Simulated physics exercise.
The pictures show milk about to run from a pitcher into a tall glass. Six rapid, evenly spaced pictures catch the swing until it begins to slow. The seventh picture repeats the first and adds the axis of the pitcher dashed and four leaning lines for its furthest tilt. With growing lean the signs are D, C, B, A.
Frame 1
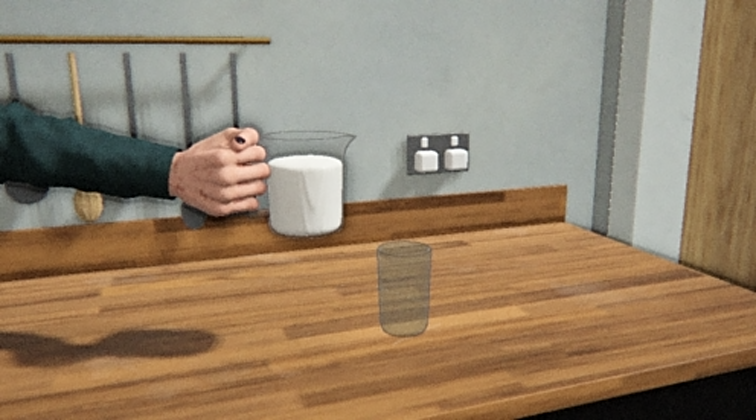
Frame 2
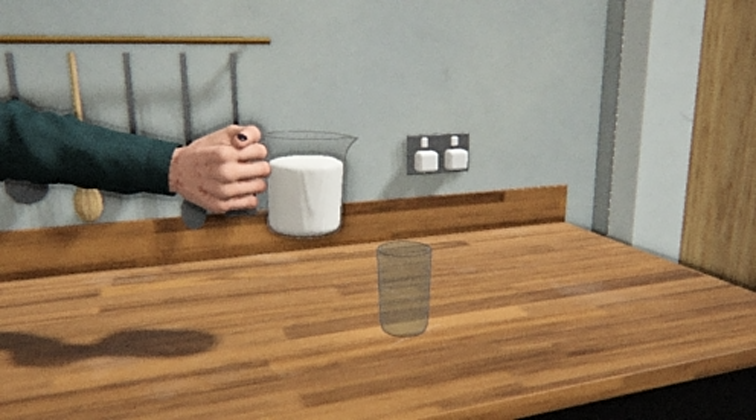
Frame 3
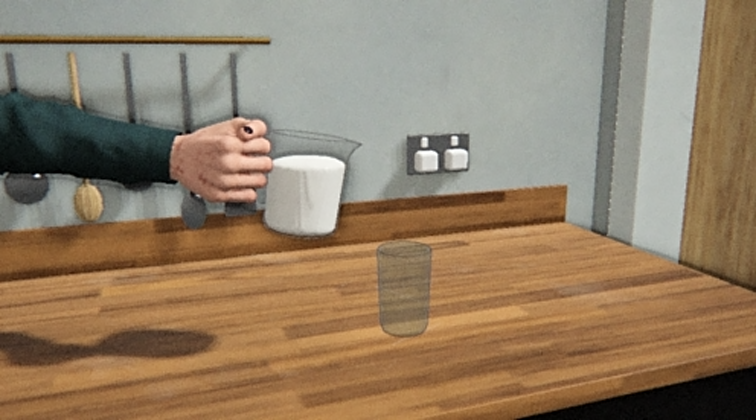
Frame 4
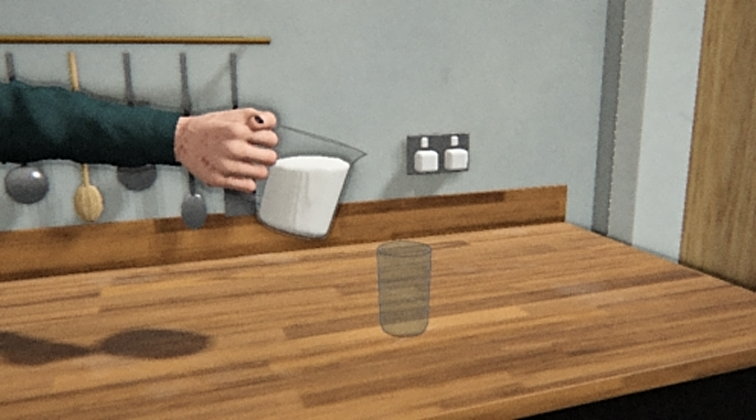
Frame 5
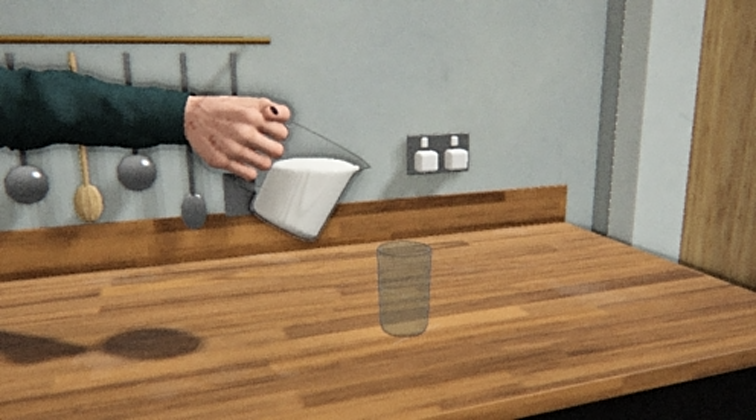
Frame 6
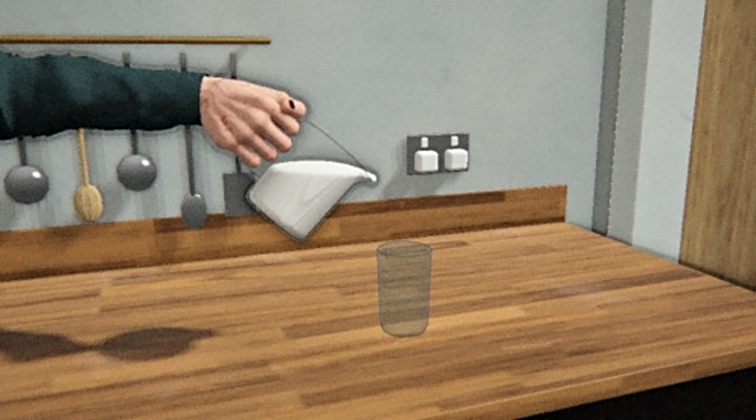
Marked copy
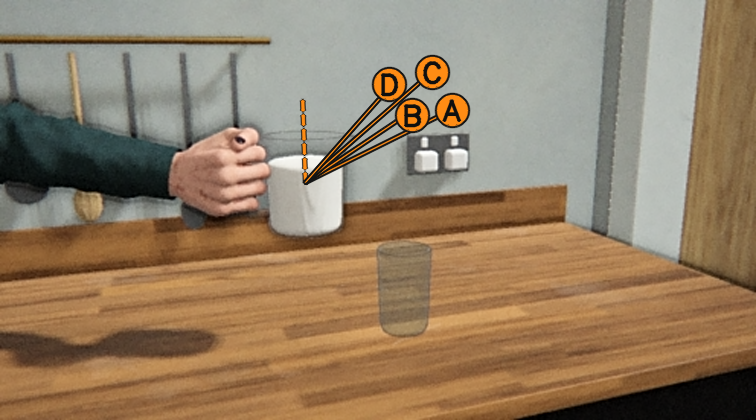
A hand in a dark green sleeve held a clear pitcher of milk above a wooden counter, then gradually tilted it to the right until the milk reached the lip, near an empty tall glass.
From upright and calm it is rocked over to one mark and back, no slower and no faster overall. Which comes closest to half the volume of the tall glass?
The answer is tilt B.
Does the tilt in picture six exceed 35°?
Yes, it does.
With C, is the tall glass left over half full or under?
Under half.
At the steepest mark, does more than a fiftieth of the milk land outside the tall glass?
No.
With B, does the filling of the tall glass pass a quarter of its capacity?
Yes.
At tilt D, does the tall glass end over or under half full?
Under half.
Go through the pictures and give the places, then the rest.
In the first frame, upright, lip at (355, 135); rim of the tall glass round (404, 248); nothing has left yet.
In the second frame, tipped about 2°, lip at (356, 137); nothing has left yet.
In the third frame, tipped about 9°, lip at (361, 143); nothing has left yet.
In the fourth frame, tipped about 18°, lip at (366, 153); nothing has left yet.
In the fifth frame, tipped about 30°, lip at (369, 166); nothing has left yet.
In the sixth frame, tipped about 43°, lip at (370, 181); nothing has left yet.
On the marked copy, A at (437, 117); B at (396, 121); C at (419, 82); D at (379, 98).
With A, the tall glass ends with about 73 % of what it can hold.
With B, the tall glass ends with about 51 % of what it can hold.
With C, the tall glass ends with about 32 % of what it can hold.
With D, the tall glass ends with about 18 % of what it can hold.
